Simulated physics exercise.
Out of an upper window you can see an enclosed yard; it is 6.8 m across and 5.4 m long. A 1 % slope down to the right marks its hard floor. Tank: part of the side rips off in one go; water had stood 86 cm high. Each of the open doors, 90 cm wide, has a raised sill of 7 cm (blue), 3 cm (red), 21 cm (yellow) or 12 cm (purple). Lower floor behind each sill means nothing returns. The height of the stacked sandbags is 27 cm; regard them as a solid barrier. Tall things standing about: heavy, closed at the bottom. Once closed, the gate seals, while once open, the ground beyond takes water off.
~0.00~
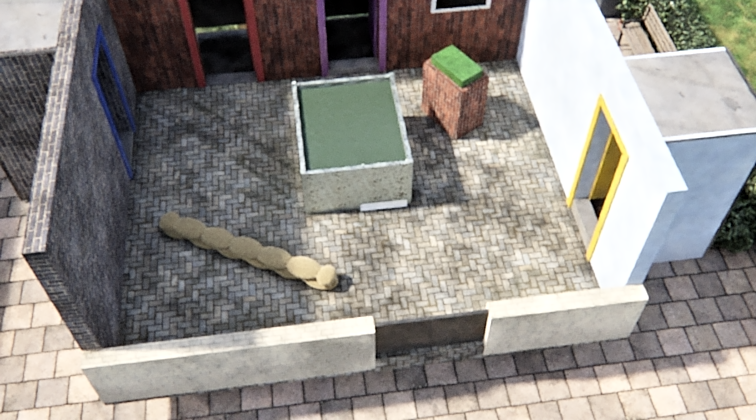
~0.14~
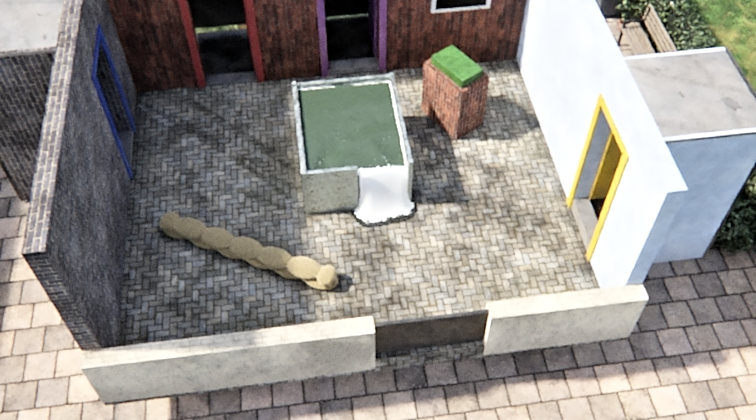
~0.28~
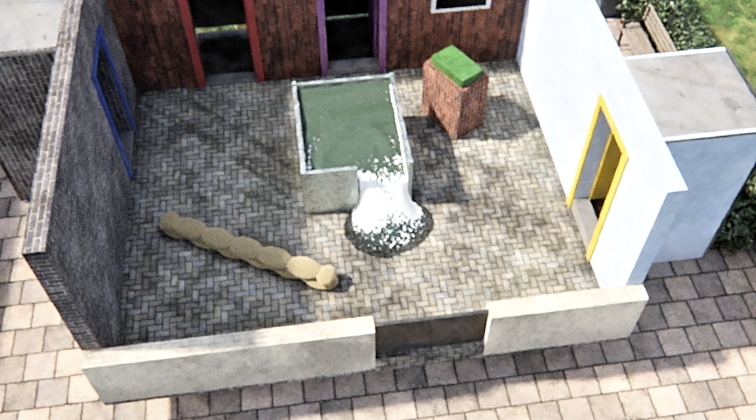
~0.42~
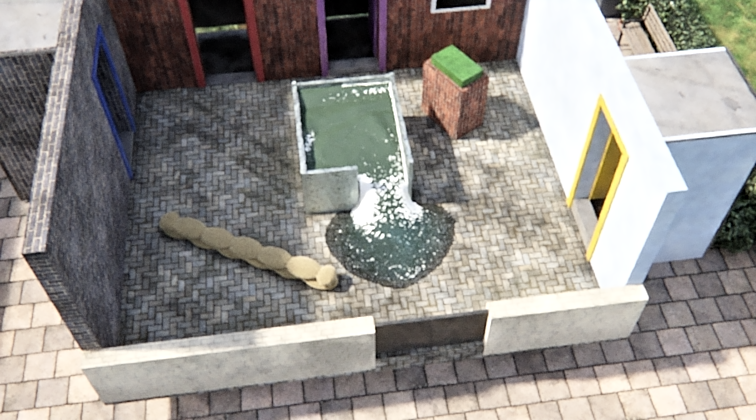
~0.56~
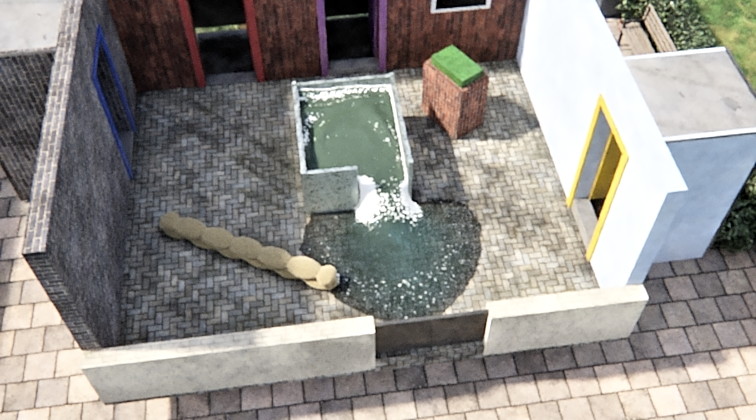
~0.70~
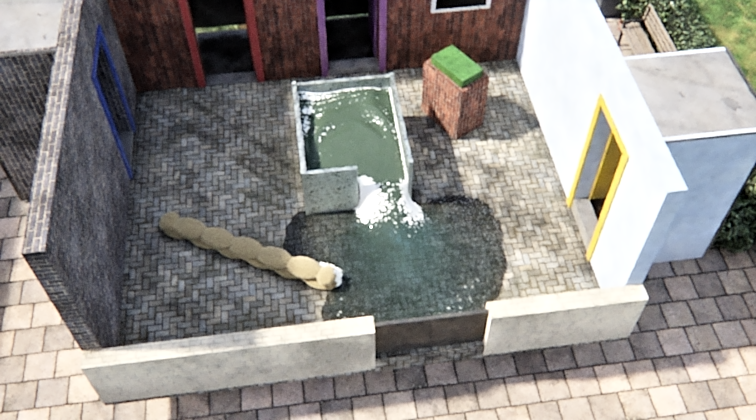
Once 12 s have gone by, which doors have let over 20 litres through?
One by one: At the blue door I expect the water to hold within the limit; at the red door I expect the water to rise above the limit; at the yellow door I expect the water to hold within the limit; at the purple door I expect the water to hold within the limit.
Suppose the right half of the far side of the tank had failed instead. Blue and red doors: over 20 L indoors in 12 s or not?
Outcome at blue: Not exceeded; outcome at red: Not exceeded.
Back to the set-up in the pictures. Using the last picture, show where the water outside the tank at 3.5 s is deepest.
Roughly pixel (580, 319).
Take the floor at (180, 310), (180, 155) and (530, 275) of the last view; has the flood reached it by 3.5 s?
Listed in sequence, the spots are drenched, bone dry and drenched.
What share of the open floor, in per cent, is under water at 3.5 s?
About 55 per cent.
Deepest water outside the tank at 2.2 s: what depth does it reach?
Some 41 cm deep.
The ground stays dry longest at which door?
Red.
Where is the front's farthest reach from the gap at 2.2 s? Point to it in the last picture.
Roughly at pixel (118, 374).
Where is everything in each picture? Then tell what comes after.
The first frame shows the tank at (350, 125) is whole and still, 86 cm deep.
In the second frame, water pours out at (383, 188) and has run 0.5 m, to (413, 206); typically 10 cm deep outside, 86 cm at the tank's back.
In the third frame, the front is at (378, 251), 0.9 m from the gap at (383, 191); 0.8 m2 of floor is under water; 86 cm left at the back of the tank.
In the fourth frame, water pours out at (383, 192) and has run 1.4 m, to (412, 279); typically 8 cm deep outside, 83 cm at the tank's back.
In the fifth frame, water pours out at (383, 192) and has run 2.2 m, to a hidden place; typically 5 cm deep outside, 74 cm at the tank's back.
In the sixth frame, the front is at a hidden place, 2.5 m from the gap at (383, 192); 5.4 m2 of floor is under water; 74 cm left at the back of the tank.
After 1.4 s water covers 25 % of the floor and is deepest (38 cm) near (362, 345); blue door not reached, red door not reached, yellow door not reached, purple door not reached.
After 2.2 s water covers 35 % of the floor and is deepest (41 cm) near (605, 316); blue door not reached, red door not reached, yellow door 13 cm at the sill, 0 L in, purple door not reached.
After 3.5 s water covers 55 % of the floor and is deepest (26 cm) near (580, 319); blue door not reached, red door not reached, yellow door 16 cm at the sill, 0 L in, purple door not reached.
After 7.0 s water covers 90 % of the floor and is deepest (16 cm) near (485, 68); blue door 2 cm at the sill, 0 L in, red door 5 cm at the sill, 2 L in, yellow door 11 cm at the sill, 0 L in, purple door 9 cm at the sill, 0 L in.
After 12.0 s water covers 95 % of the floor and is deepest (10 cm) near (532, 115); blue door 6 cm at the sill, 2 L in, red door 7 cm at the sill, 46 L in, yellow door 8 cm at the sill, 0 L in, purple door 7 cm at the sill, 0 L in.
